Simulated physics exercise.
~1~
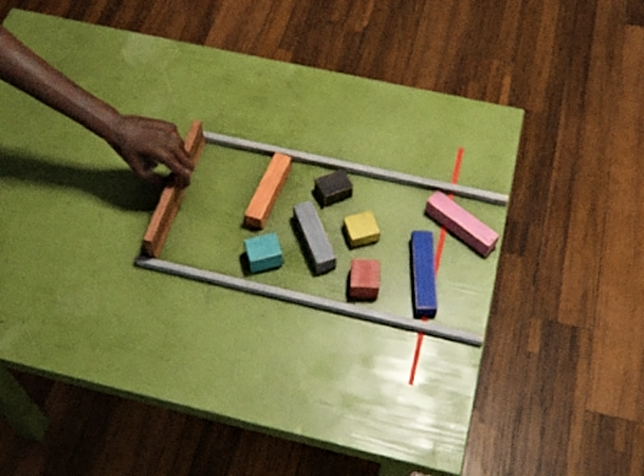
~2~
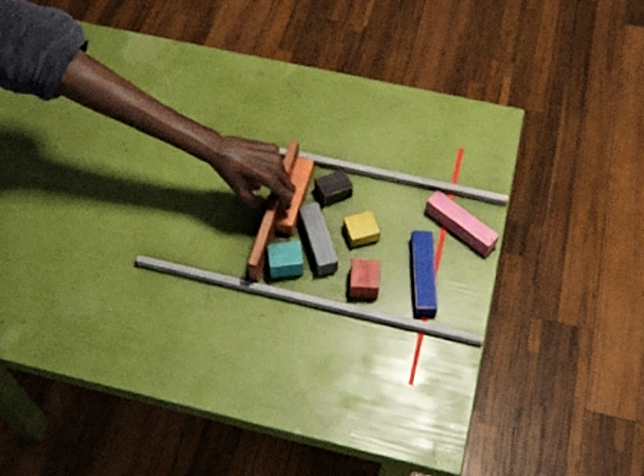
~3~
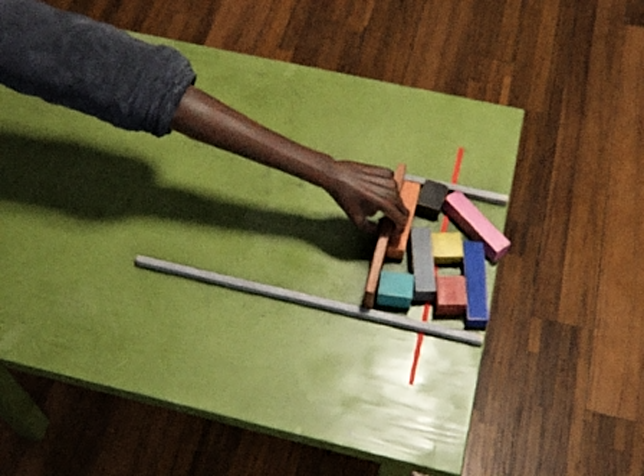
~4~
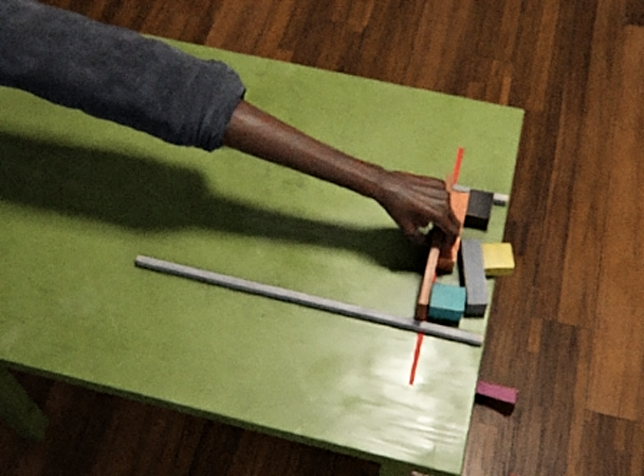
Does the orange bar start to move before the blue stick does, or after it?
The orange bar starts to move before the blue stick. The board is already pushing the orange bar along while the blue stick still lies in its place near the right edge.
